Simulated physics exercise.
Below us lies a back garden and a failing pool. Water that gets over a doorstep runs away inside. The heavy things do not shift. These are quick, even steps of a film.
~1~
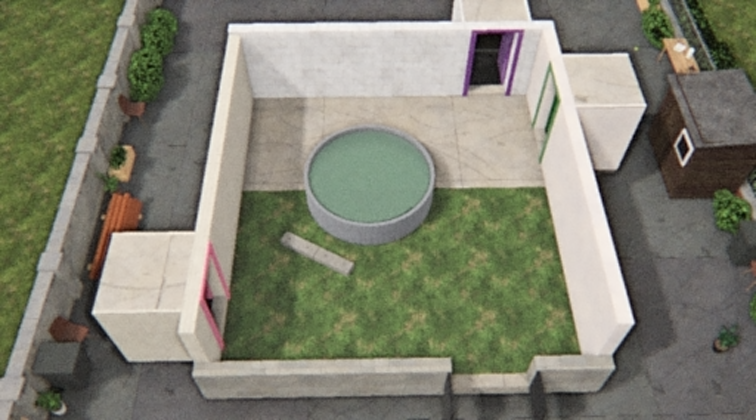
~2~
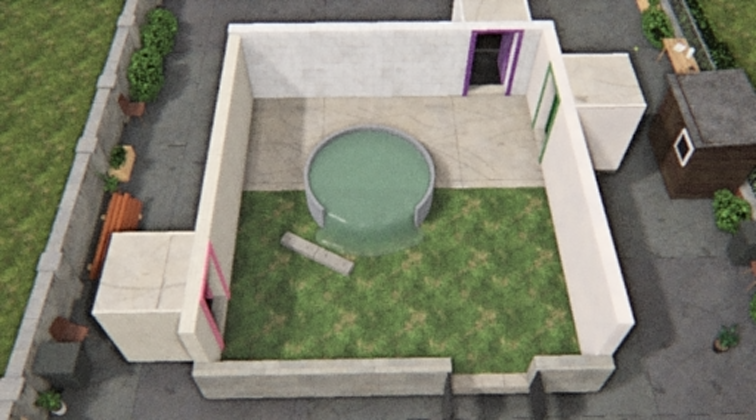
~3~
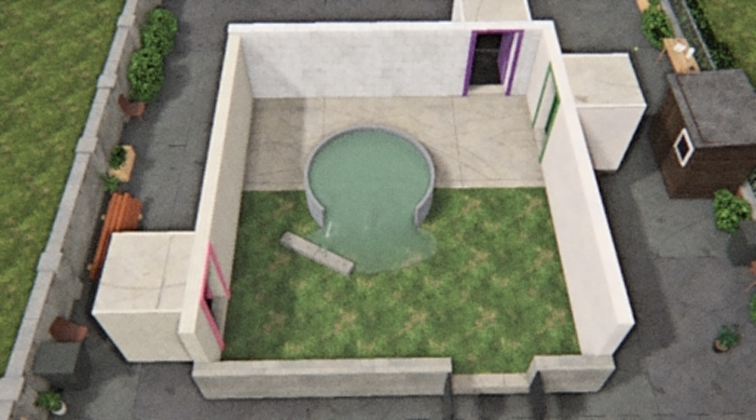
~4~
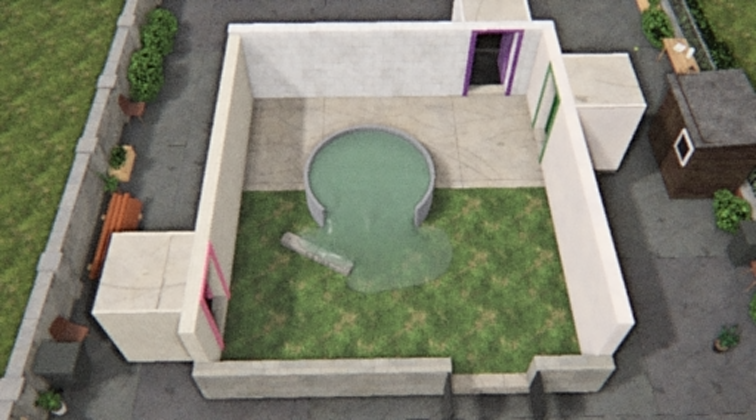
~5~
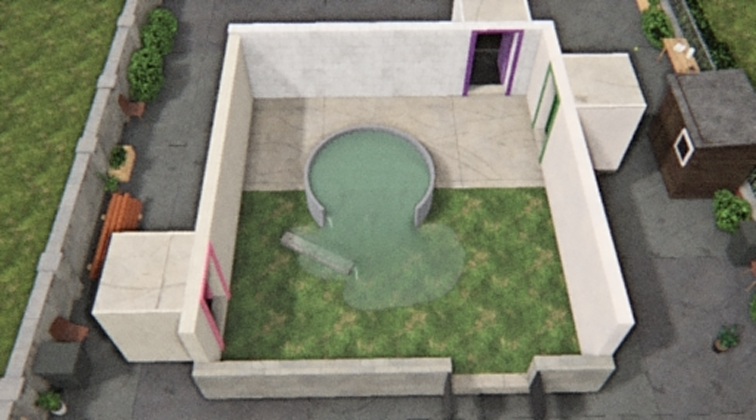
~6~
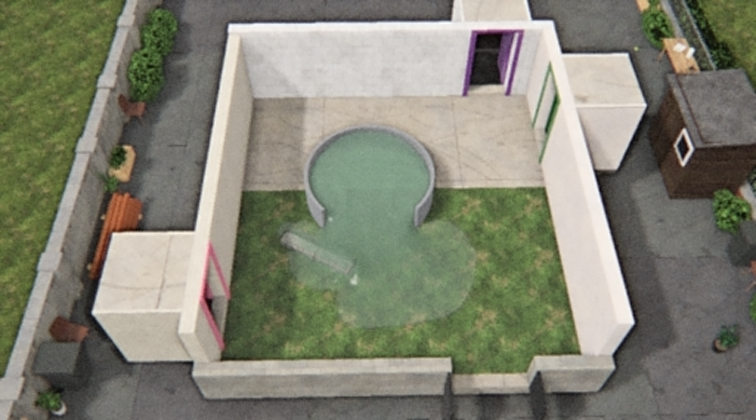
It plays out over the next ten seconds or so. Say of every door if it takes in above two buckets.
The green door holds within the limit; the pink door holds within the limit; the purple door holds within the limit.
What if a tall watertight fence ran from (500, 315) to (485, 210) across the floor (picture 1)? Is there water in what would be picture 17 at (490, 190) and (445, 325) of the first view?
As listed: Free of water, wet.
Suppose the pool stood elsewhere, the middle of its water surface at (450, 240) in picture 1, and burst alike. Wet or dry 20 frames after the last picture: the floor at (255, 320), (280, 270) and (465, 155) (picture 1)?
As listed: Wet, awash, not flooded.
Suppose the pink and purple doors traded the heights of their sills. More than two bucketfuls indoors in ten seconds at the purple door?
In short: The purple one lets less in.
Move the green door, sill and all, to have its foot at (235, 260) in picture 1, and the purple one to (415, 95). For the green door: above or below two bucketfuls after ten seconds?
Then: Green door is over.
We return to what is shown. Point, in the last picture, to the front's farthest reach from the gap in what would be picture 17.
I would point to (507, 373).
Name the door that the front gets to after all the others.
That is the purple door.
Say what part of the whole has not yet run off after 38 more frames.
Close to 90 %.
A moment on, water covers 30 % of the floor; the green door not reached, the pink door not reached, the purple door not reached.
Next, water covers 45 % of the floor; the green door not reached, the pink door not reached, the purple door not reached.
Then, water covers 55 % of the floor; the green door not reached, the pink door wet at the sill, nothing in, the purple door not reached.
Later, water covers 70 % of the floor; the green door not reached, the pink door wet at the sill, nothing in, the purple door not reached.
In the end, water covers 95 % of the floor; the green door wet at the sill, nothing in, the pink door wet at the sill, nothing in, the purple door wet at the sill, nothing in.
